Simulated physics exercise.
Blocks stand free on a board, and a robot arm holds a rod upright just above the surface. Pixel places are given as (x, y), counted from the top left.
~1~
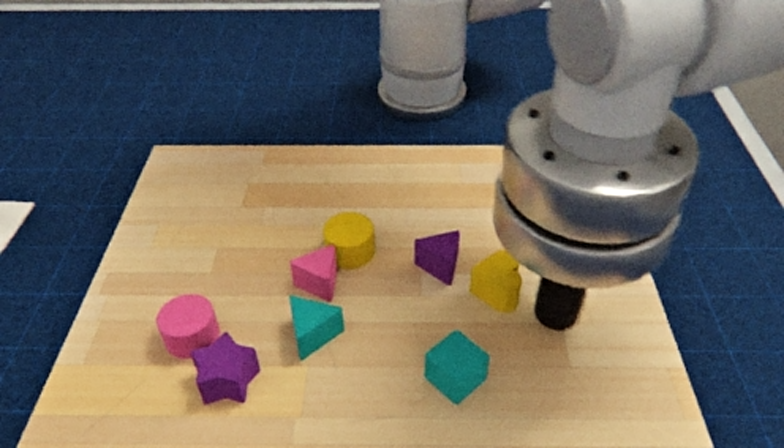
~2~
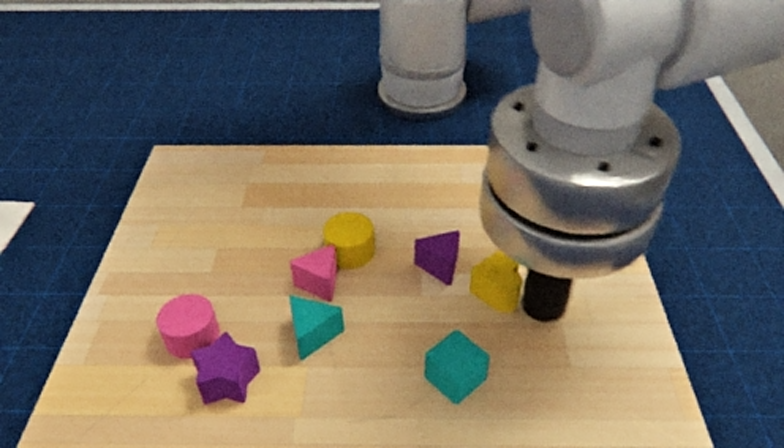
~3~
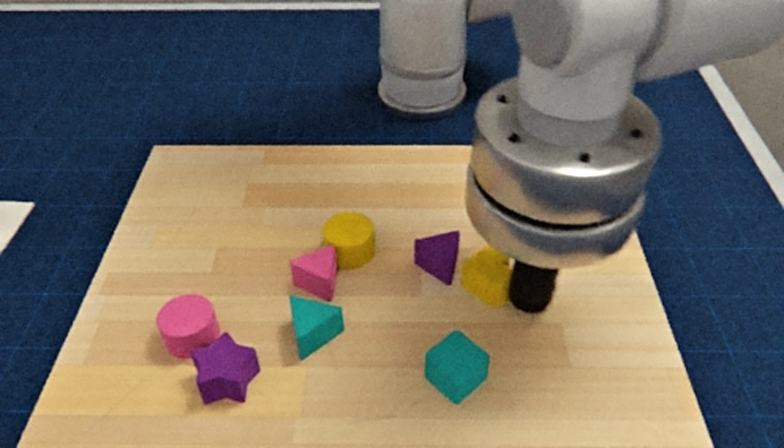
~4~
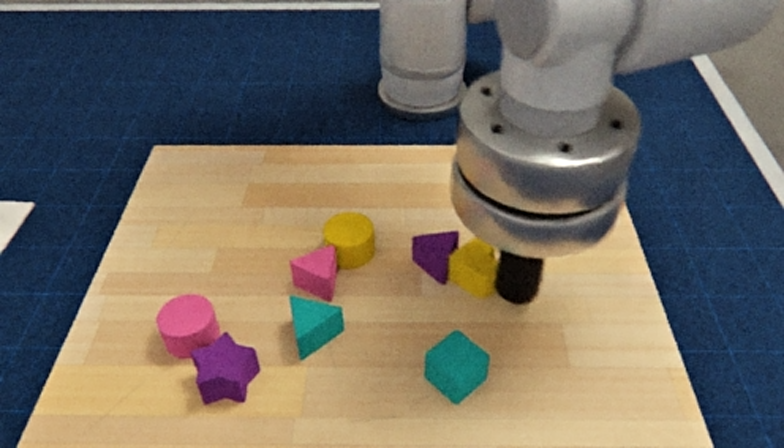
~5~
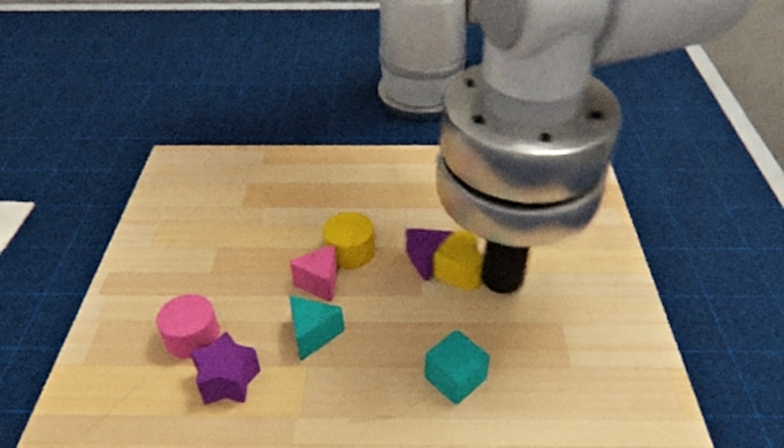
A grey robot arm holding a black rod upright works over a pale wooden board on a blue surface, seen from above at an angle by a still camera. Pink, purple, teal and yellow blocks lie scattered across the board, a purple triangular one beside a yellow one near the rod. The rod moves slightly left and away, pushing the yellow block against the purple triangular one and nudging both a short way.
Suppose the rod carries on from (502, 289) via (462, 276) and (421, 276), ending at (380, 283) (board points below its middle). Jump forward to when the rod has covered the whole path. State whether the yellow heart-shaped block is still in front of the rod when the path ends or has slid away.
The rod no longer has it in front.
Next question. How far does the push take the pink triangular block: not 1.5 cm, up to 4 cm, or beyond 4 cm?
Below 1.5 cm.
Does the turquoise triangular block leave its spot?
No
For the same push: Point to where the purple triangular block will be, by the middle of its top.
Final place: (380, 203).
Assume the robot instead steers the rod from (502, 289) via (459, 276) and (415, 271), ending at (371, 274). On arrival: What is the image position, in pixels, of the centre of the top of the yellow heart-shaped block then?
I expect it at (368, 225).
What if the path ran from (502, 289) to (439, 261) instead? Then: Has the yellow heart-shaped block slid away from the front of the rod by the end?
Short answer: No.
The first path, step by step. One third of the way, rod at (461, 267); purple triangular block at (395, 221); yellow heart-shaped block at (424, 235).
Two thirds of the way, rod at (420, 267); yellow round block at (339, 225); purple triangular block at (380, 206), turned 30° clockwise; yellow heart-shaped block at (396, 229), turned 45° clockwise.
At the end, rod at (380, 274); turquoise triangular block still; pink triangular block still; yellow round block at (335, 223); purple triangular block at (380, 203), turned 40° clockwise; yellow heart-shaped block at (378, 232), turned 95° clockwise.
